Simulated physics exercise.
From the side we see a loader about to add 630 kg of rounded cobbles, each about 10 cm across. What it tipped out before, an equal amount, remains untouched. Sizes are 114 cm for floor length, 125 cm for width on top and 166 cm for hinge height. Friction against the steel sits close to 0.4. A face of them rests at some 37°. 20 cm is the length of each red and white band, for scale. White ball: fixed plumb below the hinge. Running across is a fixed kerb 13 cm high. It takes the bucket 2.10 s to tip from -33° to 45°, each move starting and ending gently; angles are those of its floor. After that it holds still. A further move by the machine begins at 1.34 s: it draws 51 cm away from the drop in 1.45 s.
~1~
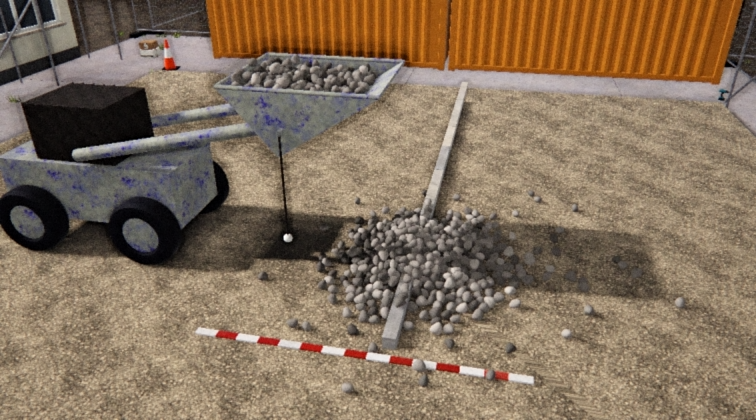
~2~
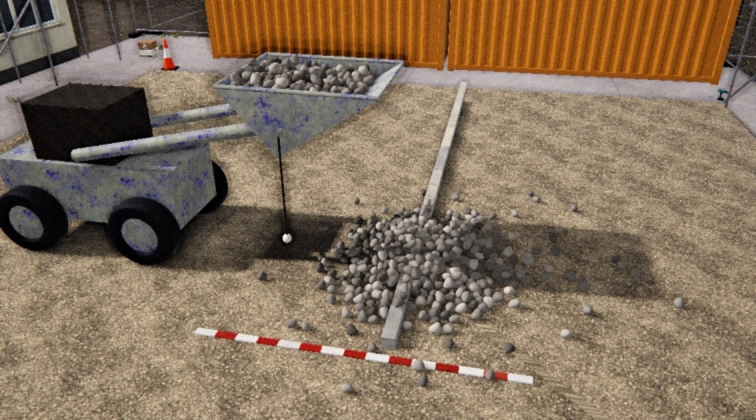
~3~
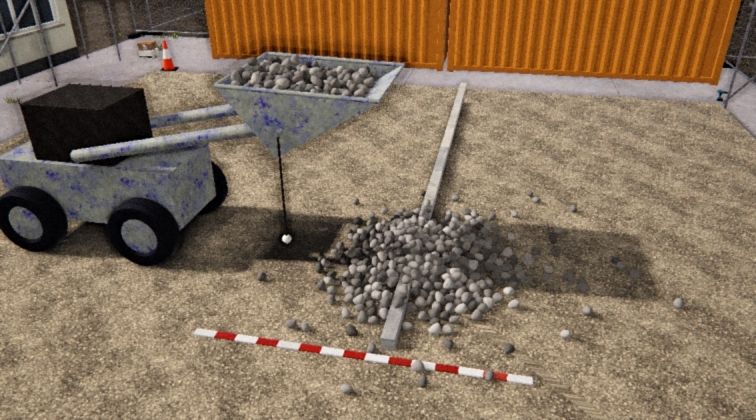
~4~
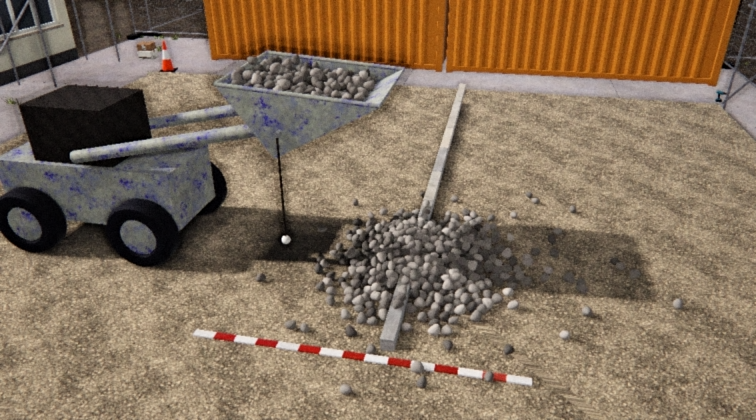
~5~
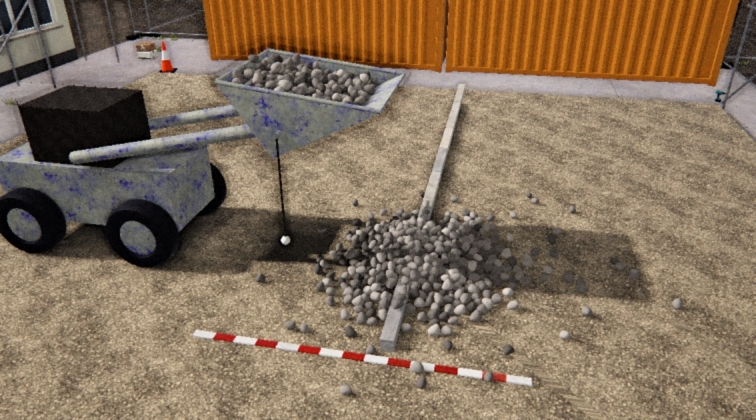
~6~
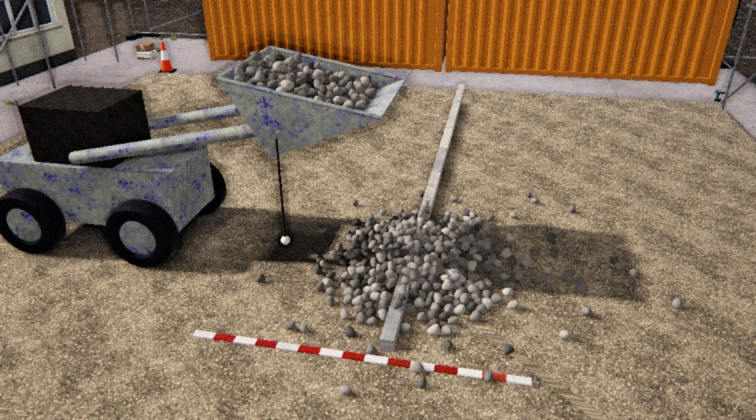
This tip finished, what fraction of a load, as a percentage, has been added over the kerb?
About 16 per cent of a load.
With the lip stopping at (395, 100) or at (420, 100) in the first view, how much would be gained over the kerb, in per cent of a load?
I'd expect near 35 per cent first and near 55 per cent next.
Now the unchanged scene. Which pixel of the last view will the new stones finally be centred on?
In the last view, somewhere near (375, 248).
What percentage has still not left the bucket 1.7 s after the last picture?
Some 5 percent, roughly.
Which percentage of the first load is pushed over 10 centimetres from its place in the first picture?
15 per cent.
Then, 1.1 s after the last picture the floor is at 33°; in per cent of one load, 93 in the bucket, 54 on this side of the kerb, 52 over the kerb; the foremost stones are at (607, 272).
Then, 1.7 s after the last picture the floor is at 45°; in per cent of one load, 7 in the bucket, 130 on this side of the kerb, 62 over the kerb; the foremost stones are at (607, 272).
Then, 2.8 s after the last picture the floor is at 45°; in per cent of one load, 0 in the bucket, 131 on this side of the kerb, 68 over the kerb; the foremost stones are at (607, 272).
Then, 5.6 s after the last picture the floor is at 45°; in per cent of one load, 0 in the bucket, 131 on this side of the kerb, 68 over the kerb; the foremost stones are at (607, 272). Net gain over the kerb, 16.
